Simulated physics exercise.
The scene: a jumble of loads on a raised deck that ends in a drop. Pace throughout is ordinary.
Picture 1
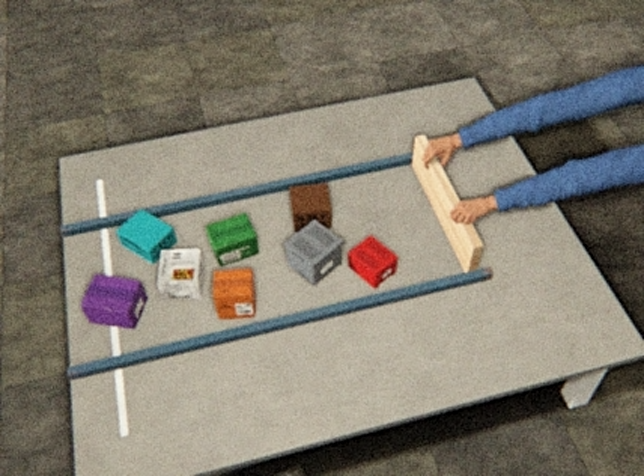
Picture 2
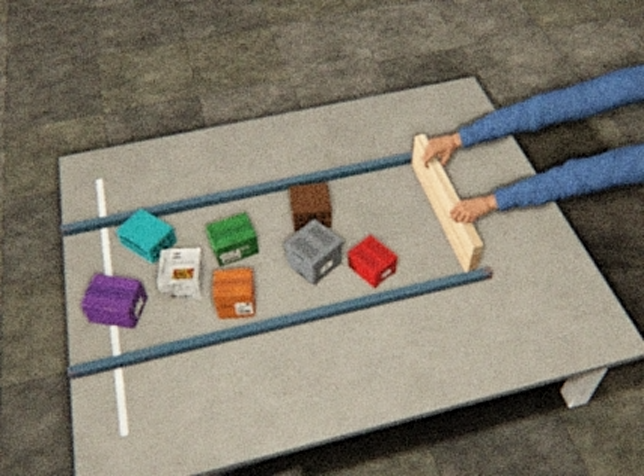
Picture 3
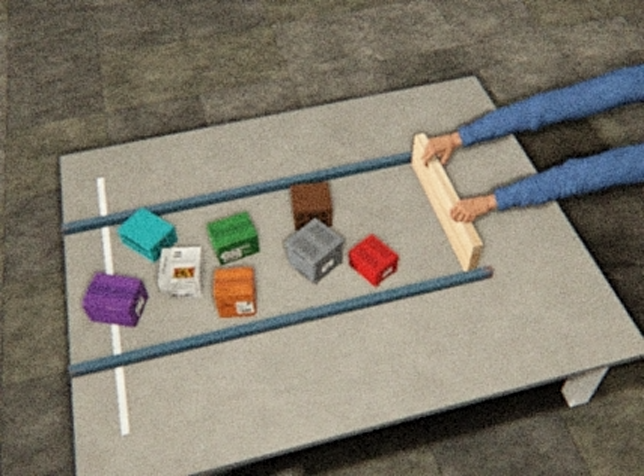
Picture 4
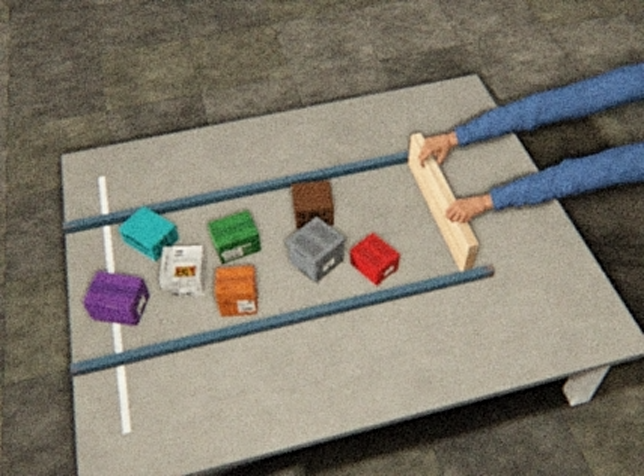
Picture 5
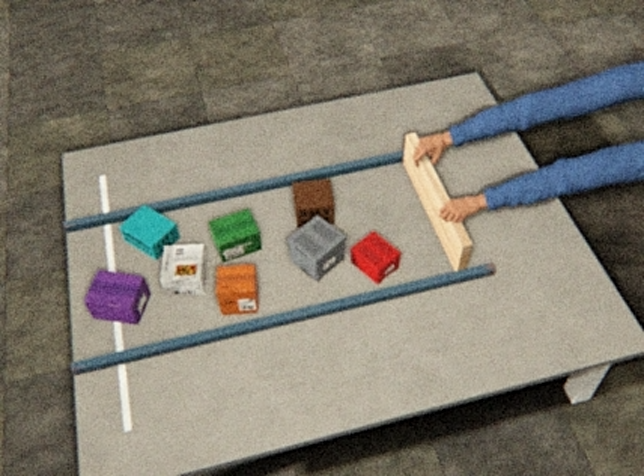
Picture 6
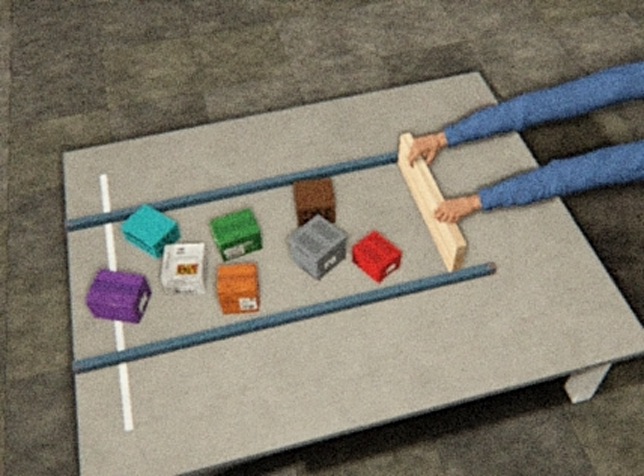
On a grey table, two blue-sleeved arms hold a wooden plank upright at the right end of a pair of rails, with eight colourful boxes scattered between them. The plank stays still at first, then the hands slide it slightly left, while the boxes stay in place.
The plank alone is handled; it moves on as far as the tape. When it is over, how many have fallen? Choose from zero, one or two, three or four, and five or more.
When it is over, five or more have fallen.
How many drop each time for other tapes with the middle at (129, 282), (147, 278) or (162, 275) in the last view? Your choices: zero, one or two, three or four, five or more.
3 or 4; either three or four; either one or two.
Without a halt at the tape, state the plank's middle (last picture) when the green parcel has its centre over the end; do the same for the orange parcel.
The middle would be close to (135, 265) and then close to (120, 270).
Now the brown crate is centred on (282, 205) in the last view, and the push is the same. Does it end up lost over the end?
It is safe.
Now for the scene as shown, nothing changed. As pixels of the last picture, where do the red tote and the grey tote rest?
(99, 327) and (88, 288), roughly.
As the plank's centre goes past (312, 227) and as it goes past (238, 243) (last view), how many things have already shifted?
The counts are 3 and 8.
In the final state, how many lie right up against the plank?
3.
A little later, none off yet; purple parcel at rest near (119, 297); turquoise crate at rest near (151, 232); white box at rest near (185, 269).
Next, none off yet; purple parcel shifted a little near (114, 300); turquoise crate shifted a little near (146, 230); white box shifted a little near (162, 279).
Later still, none off yet; purple parcel shifted about its own width near (77, 331); turquoise crate shifted well along near (67, 246); white box shifted well along near (95, 297).
When it is over, the number that fall off is five or more; down, green parcel, orange parcel, white box, turquoise crate and purple parcel.
